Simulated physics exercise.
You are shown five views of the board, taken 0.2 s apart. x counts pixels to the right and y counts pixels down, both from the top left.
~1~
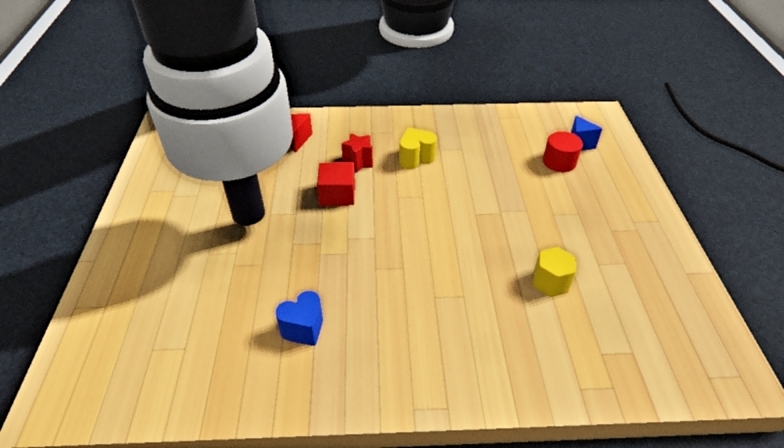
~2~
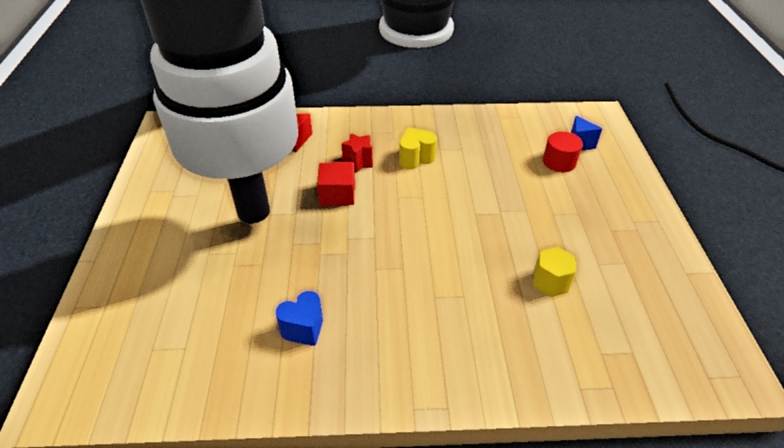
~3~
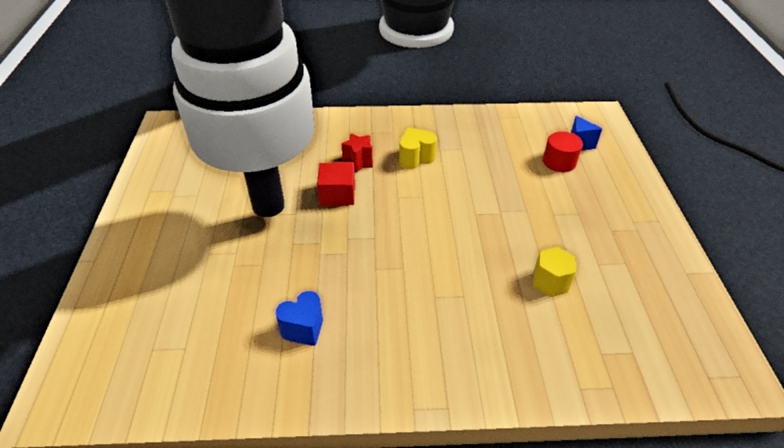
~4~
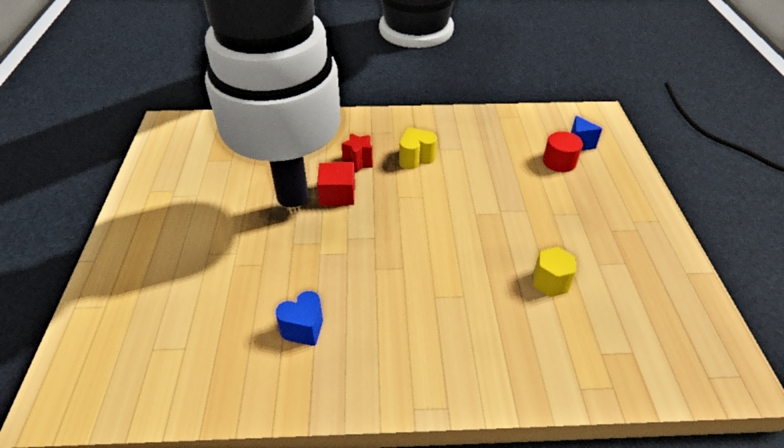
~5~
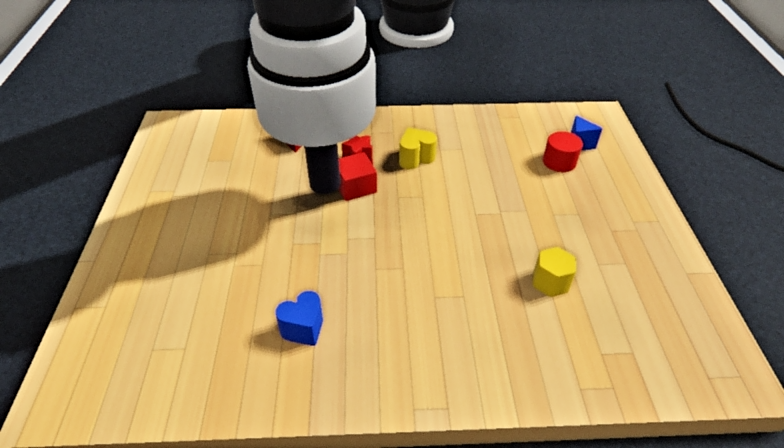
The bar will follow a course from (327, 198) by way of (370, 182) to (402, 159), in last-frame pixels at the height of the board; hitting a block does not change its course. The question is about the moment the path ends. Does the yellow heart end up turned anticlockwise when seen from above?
Yes - that is the case.
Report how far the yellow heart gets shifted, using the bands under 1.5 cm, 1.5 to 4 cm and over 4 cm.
Moves over 4 cm.
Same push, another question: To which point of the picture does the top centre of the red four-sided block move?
My prediction: (432, 131).
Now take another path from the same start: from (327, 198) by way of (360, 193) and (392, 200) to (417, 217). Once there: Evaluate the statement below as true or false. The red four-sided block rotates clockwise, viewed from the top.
The claim does not hold.
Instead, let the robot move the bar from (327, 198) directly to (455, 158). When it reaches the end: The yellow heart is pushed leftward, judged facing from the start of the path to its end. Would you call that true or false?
Verdict: True.
On the path given first. One third of the way, bar at (358, 176); red four-sided block at (383, 154), turned 15° anticlockwise.
Two thirds of the way, bar at (381, 161); red four-sided block at (408, 142); yellow heart at (435, 128), turned 15° anticlockwise.
At the end, bar at (403, 146); red four-sided block at (432, 131); red star block in place; yellow heart at (457, 119), turned 30° anticlockwise.
